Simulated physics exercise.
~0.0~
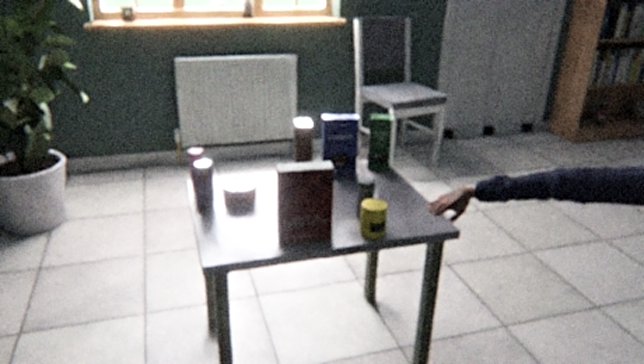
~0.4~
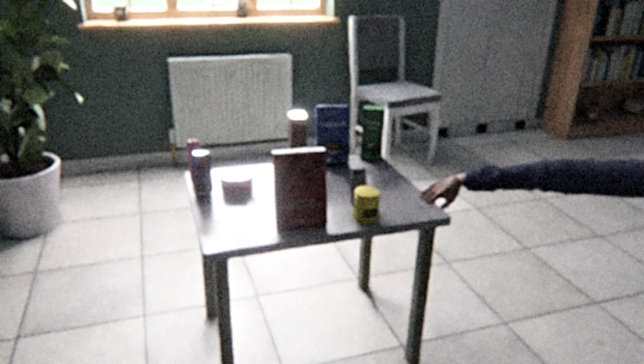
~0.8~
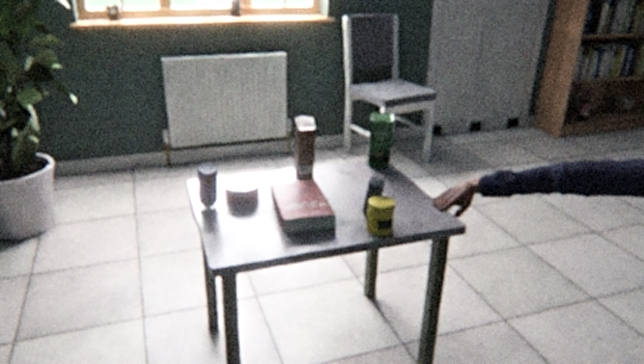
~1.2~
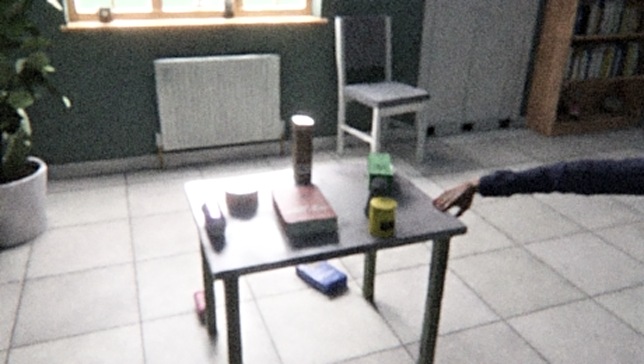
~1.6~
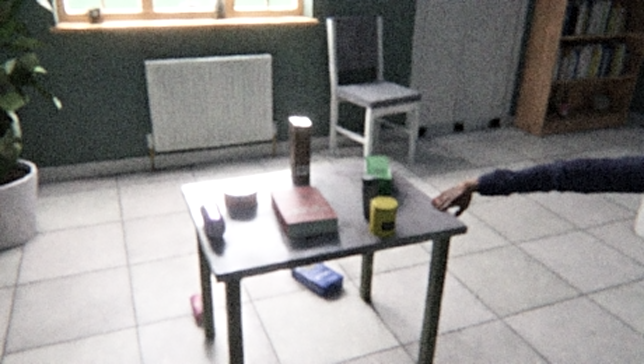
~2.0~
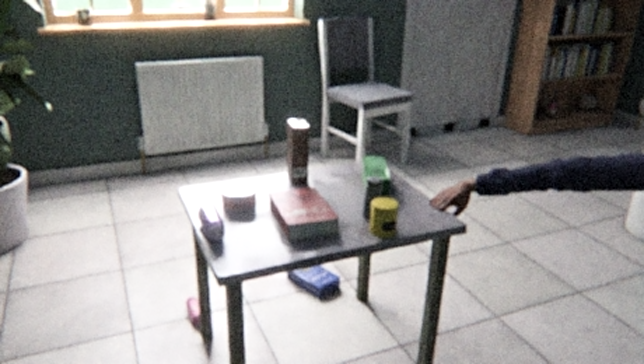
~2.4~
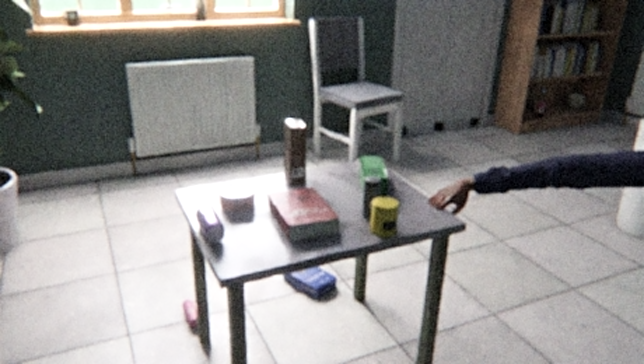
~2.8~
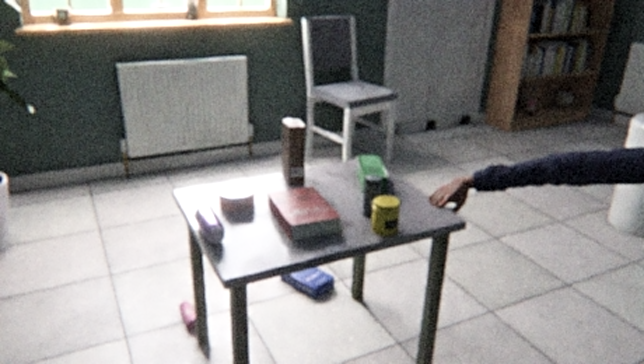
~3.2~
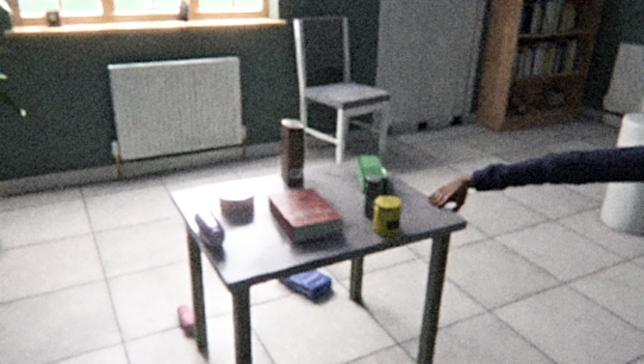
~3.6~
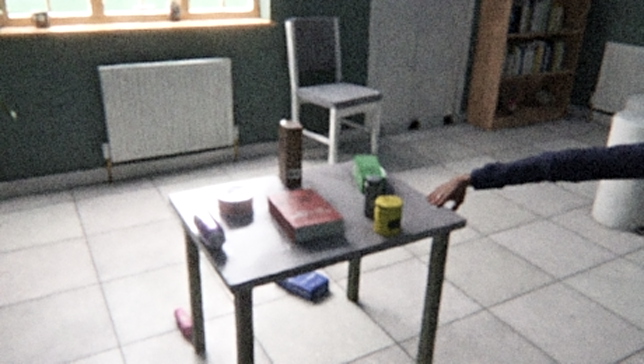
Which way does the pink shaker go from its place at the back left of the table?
It moves down, dropping off the table and ending up lying on the floor.
